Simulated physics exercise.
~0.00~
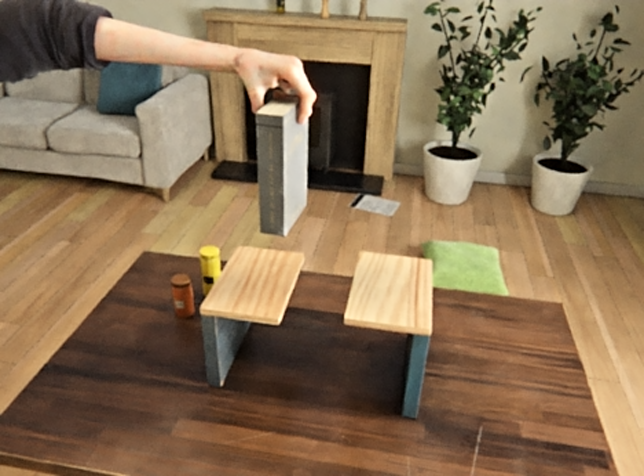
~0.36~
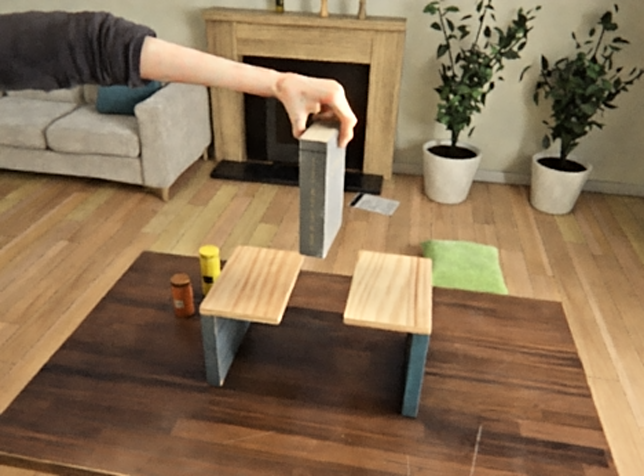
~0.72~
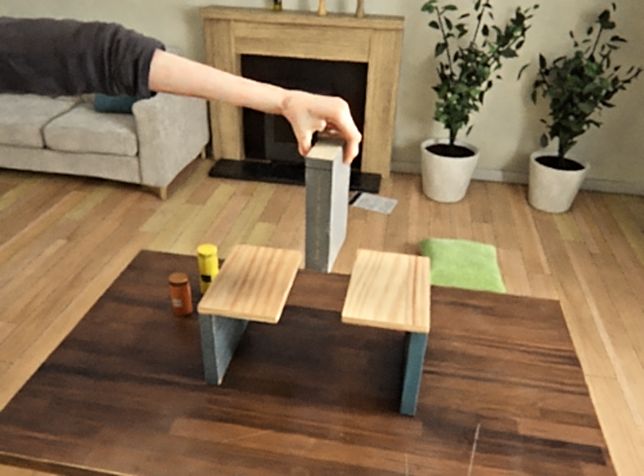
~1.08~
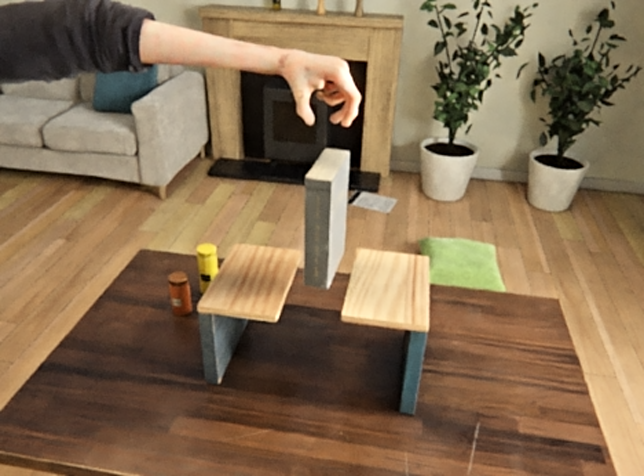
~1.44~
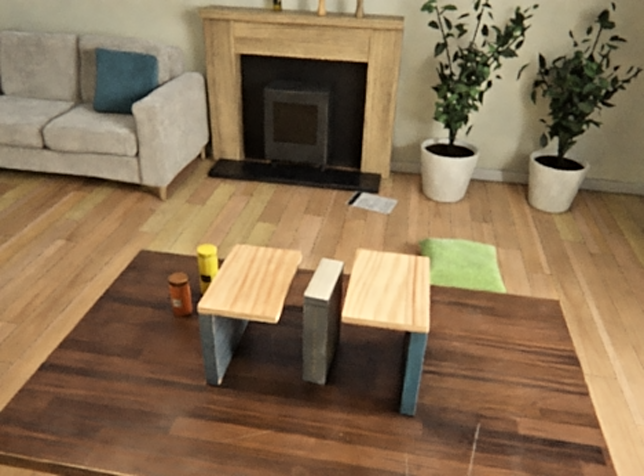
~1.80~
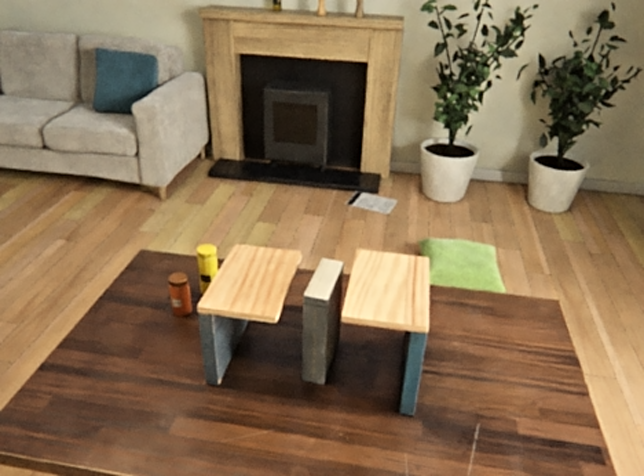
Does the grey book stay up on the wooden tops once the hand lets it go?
No, it drops down through the gap between the two tops and ends standing upright between them.
A grey book, held upright by a hand reaching in from the left, hangs above a dark wooden table in a living room, seen from slightly above by a gently swaying camera. On the table stands a support with two pale wooden tops and a gap between them, with a yellow shaker and an orange shaker at its left. The hand carries the book right and lowers it over the gap, then lets go and draws back. The book drops through the gap and ends upright between the two tops, while both shakers stay in place.
